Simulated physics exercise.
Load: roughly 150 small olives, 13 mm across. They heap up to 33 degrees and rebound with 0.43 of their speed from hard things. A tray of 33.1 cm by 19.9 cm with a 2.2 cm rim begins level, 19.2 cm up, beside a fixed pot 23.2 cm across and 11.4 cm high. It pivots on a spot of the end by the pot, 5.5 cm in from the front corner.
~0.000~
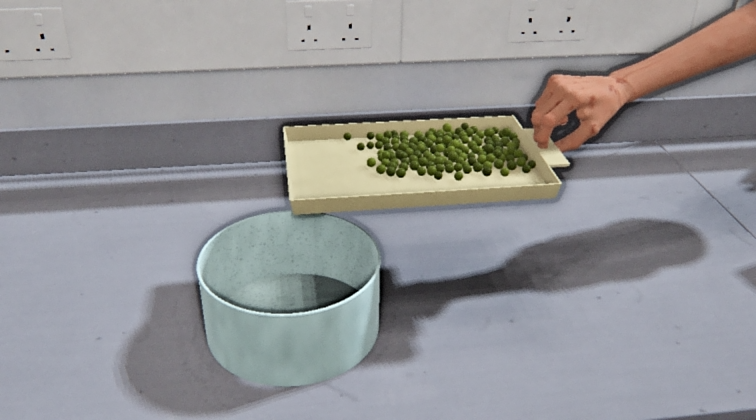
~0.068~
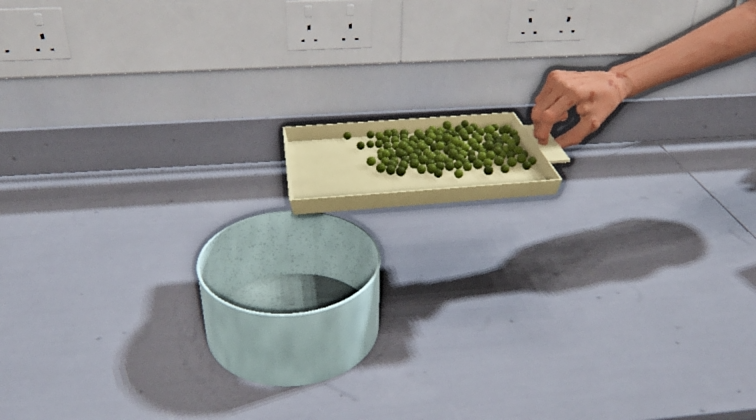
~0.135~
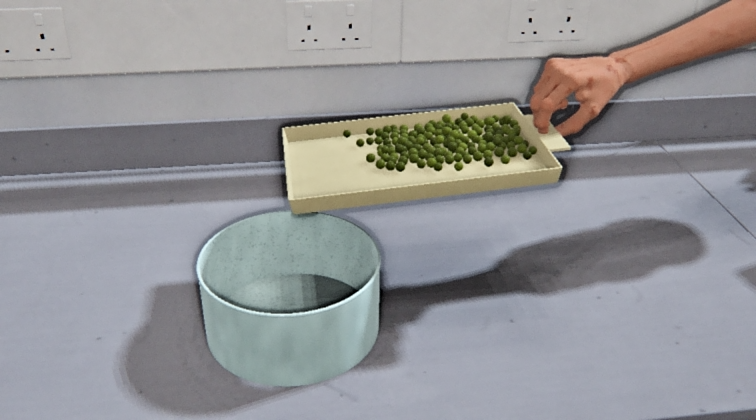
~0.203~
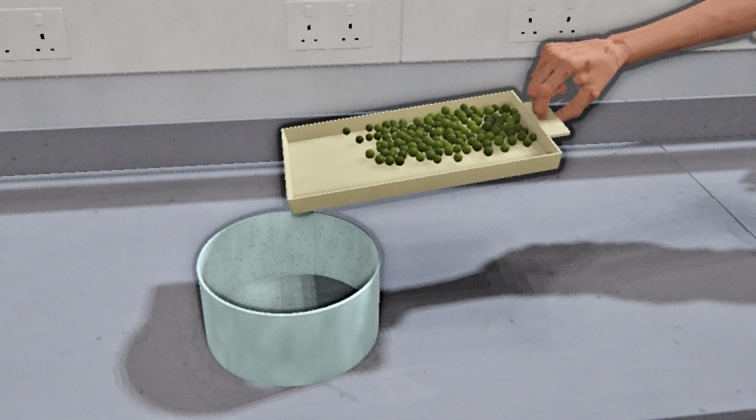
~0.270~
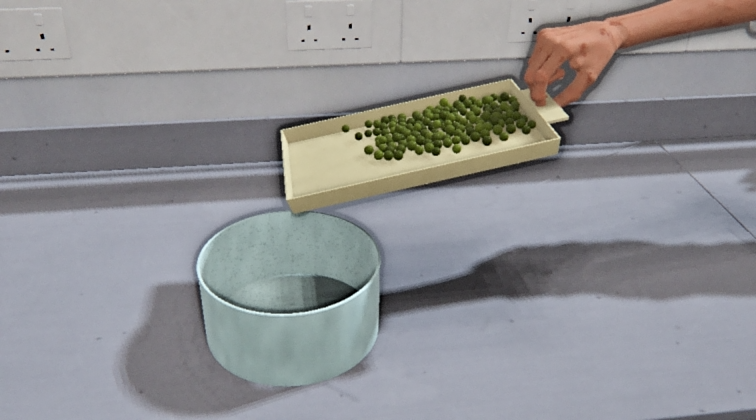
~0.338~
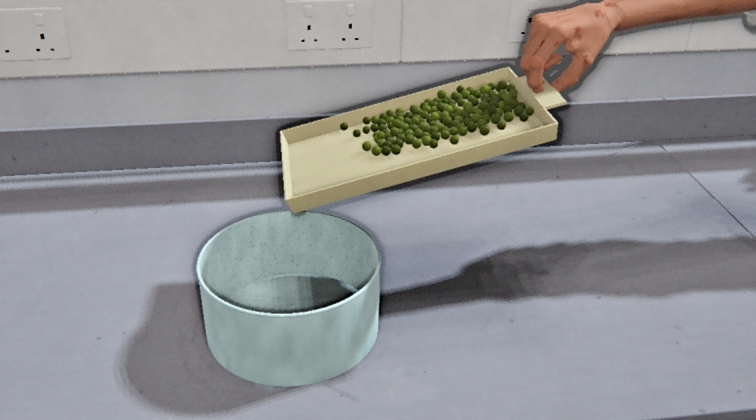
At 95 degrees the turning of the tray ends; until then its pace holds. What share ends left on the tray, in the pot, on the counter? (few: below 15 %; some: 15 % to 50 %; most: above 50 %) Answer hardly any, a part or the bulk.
Tray: Hardly any, pot: A part, counter: The bulk.
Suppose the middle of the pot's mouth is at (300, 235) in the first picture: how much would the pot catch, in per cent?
Some 70 per cent.
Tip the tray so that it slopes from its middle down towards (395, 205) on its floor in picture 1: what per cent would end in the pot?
About 50 per cent.
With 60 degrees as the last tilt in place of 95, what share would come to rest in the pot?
It would be near 0 per cent.
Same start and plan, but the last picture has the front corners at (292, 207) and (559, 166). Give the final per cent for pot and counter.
Pot 70, counter 30.
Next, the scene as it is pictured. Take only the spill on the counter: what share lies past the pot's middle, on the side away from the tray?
Roughly 90 per cent.
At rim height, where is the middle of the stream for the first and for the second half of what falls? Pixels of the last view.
At about (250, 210), then at (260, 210).
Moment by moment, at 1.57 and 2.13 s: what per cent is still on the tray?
In turn: 95, 25.
Then, at 1.08 s, tilt 52 degrees; the tray holds 95 %, the pot 0 %.
After 1.57 s, tilt 77 degrees; the tray holds 95 %, the pot 0 %.
Then, at 2.13 s, tilt 95 degrees; the tray holds 25 %, the pot 20 %.
By 3.2 s all is still; tray 0 %, pot 40 %, counter 60 %.
